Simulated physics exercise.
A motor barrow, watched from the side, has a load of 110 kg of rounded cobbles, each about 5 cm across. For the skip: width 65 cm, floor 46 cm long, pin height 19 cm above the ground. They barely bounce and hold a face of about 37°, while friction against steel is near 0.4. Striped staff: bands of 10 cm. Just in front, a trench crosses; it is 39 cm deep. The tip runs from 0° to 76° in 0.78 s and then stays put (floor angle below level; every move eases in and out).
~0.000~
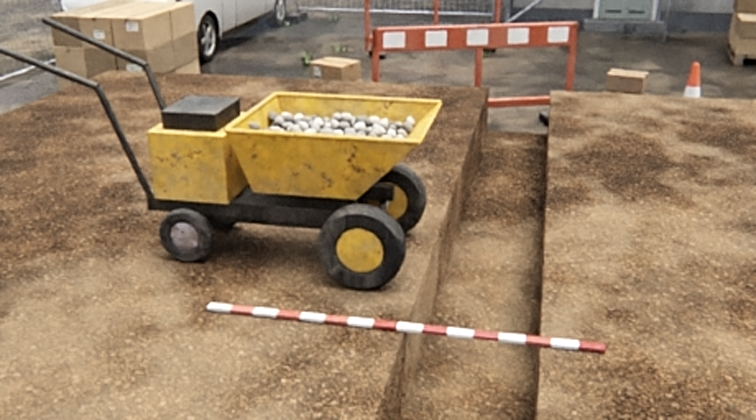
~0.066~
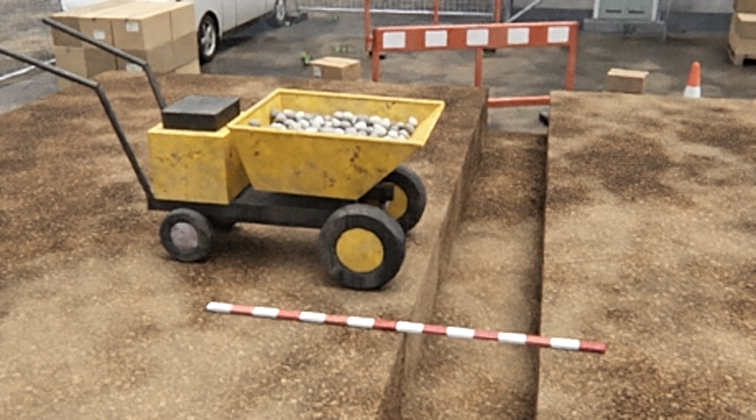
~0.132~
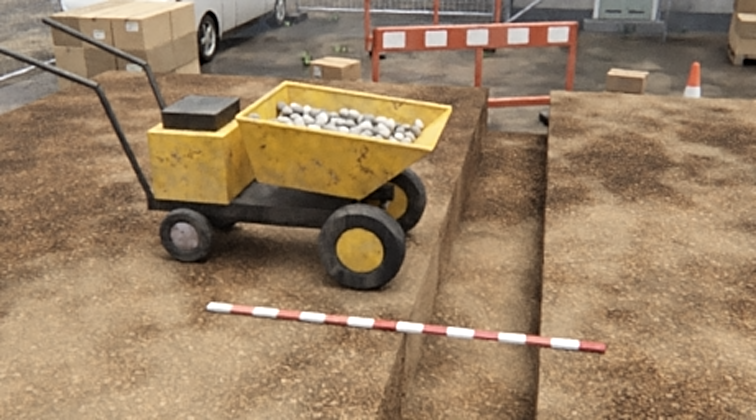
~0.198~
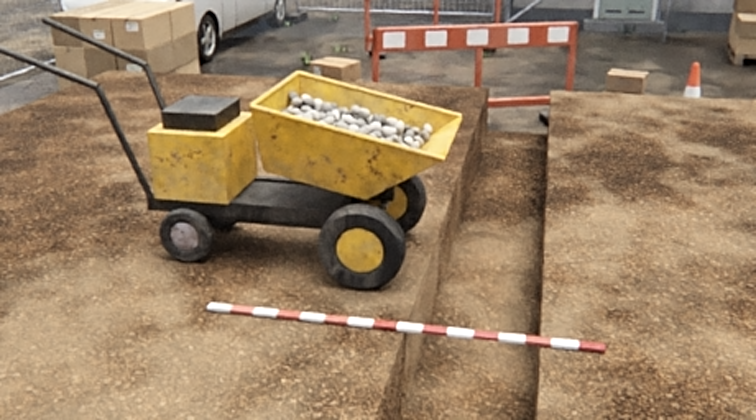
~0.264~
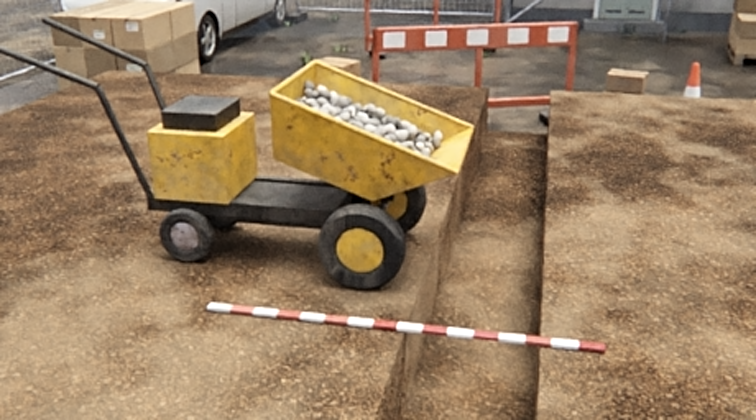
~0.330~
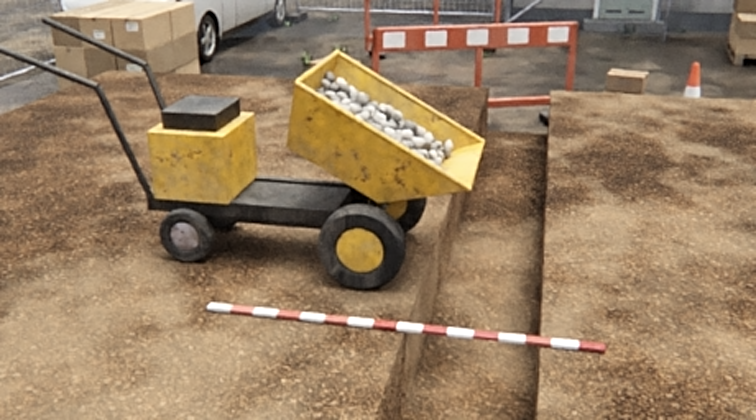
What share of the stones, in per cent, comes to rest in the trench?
About 77 per cent of the stones finish in the trench.
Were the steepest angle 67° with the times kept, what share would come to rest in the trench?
Near 60 per cent then.
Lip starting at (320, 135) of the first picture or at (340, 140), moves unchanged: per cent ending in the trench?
Roughly 80 per cent, then 100 per cent.
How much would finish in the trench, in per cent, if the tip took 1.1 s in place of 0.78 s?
In that case some 80 per cent.
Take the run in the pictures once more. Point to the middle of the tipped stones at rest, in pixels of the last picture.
In the last view, about (513, 334).
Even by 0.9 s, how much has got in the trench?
I'd put it near 40 per cent.
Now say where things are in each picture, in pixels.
The skip is at 0°, its lip at (419, 142); the top of the load is at (333, 121), in the first frame.
Lip at (422, 144), floor tilted 2°, highest stones at (321, 118); the stones move at 0.3 m/s on average, in the second frame.
The skip is at 6°, its lip at (431, 150); the top of the load is at (318, 113); the stones move at 0.6 m/s on average, in the third frame.
The skip is at 12°, its lip at (443, 159); the top of the load is at (306, 105); the stones move at 0.8 m/s on average, in the fourth frame.
Lip at (457, 172), floor tilted 20°, highest stones at (320, 96); the stones move at 1.0 m/s on average, in the fifth frame.
The skip is at 29°, its lip at (470, 189); the top of the load is at (333, 87); the stones move at 1.1 m/s on average, in the sixth frame.
After 0.6 s the floor is at 64°; 100 % in the skip; the foremost stones are at (486, 219).
After 0.9 s the floor is at 76°; 53 % in the skip, 39 % in the trench, 7 % past the trench; the foremost stones are at (574, 283).
After 1.2 s the floor is at 76°; 5 % in the skip, 72 % in the trench, 23 % past the trench; the foremost stones are at (707, 279).
After 3.2 s the floor is at 76°; 0 % in the skip, 77 % in the trench, 23 % past the trench; the foremost stones are past the picture's edge.
